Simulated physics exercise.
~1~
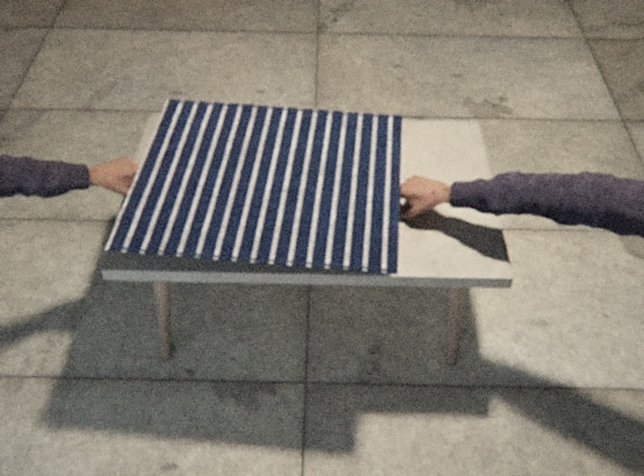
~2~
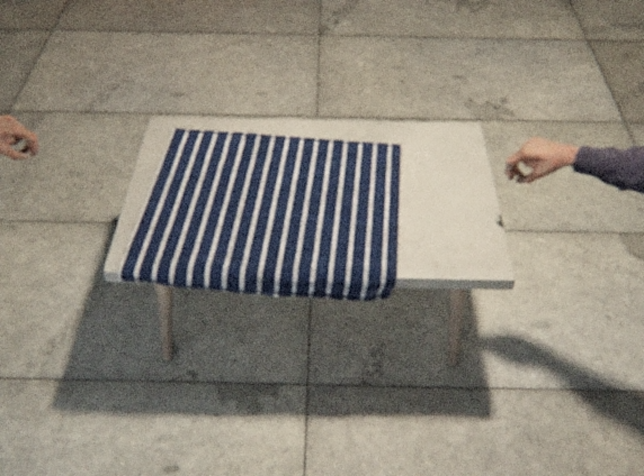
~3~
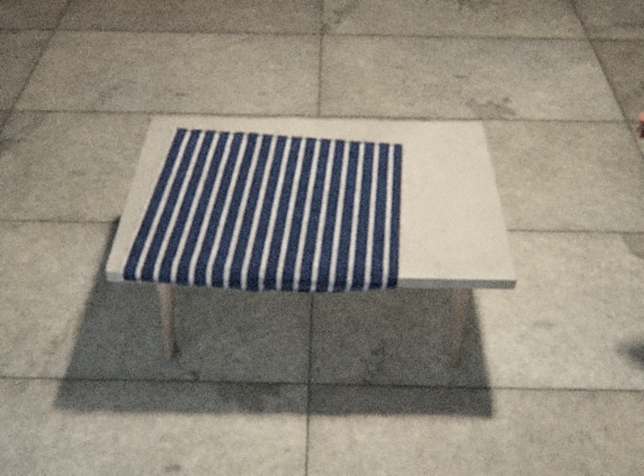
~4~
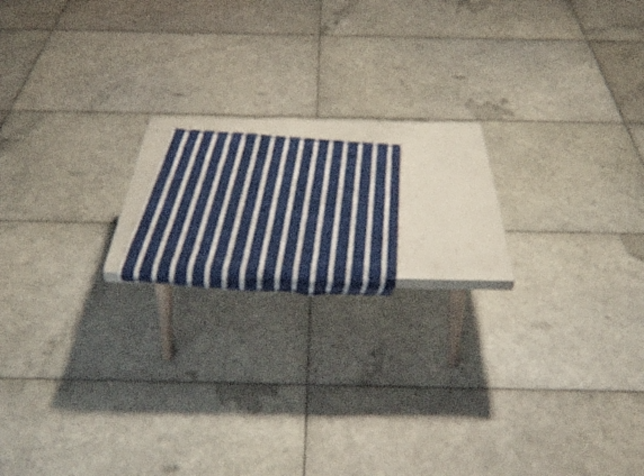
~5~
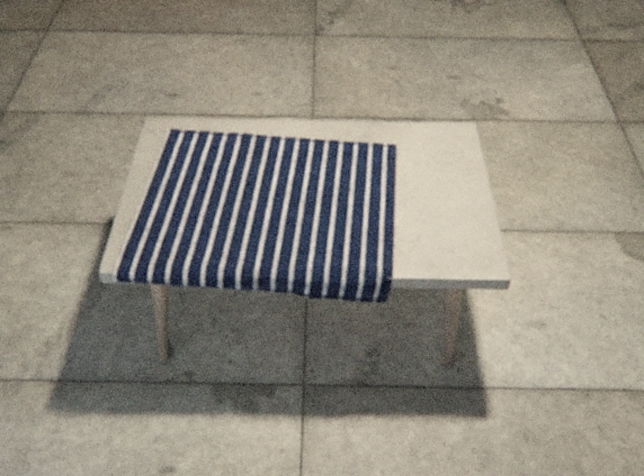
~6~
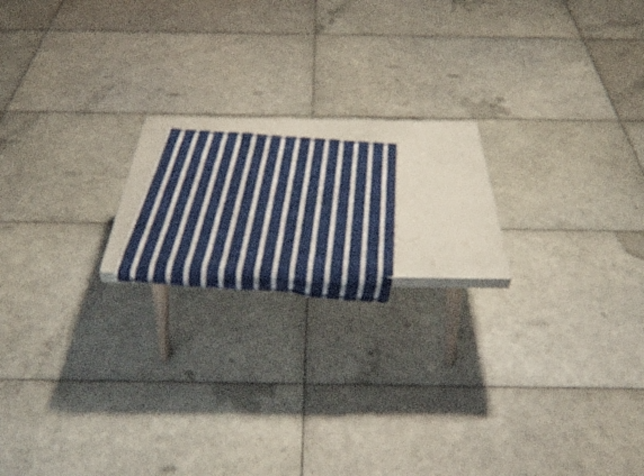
Two hands in dark purplish sleeves, one at each side, hold a navy and white striped cloth spread flat above a pale table. The table stands on thin legs on a floor of large grey tiles, seen from above and in front with a slight sway of the view. The hands let go and draw away to the left and right as the cloth drops onto the left and middle of the tabletop. Its front edge droops a little over the near side. With the hands gone, the cloth stays lying on the table, its right end bare.
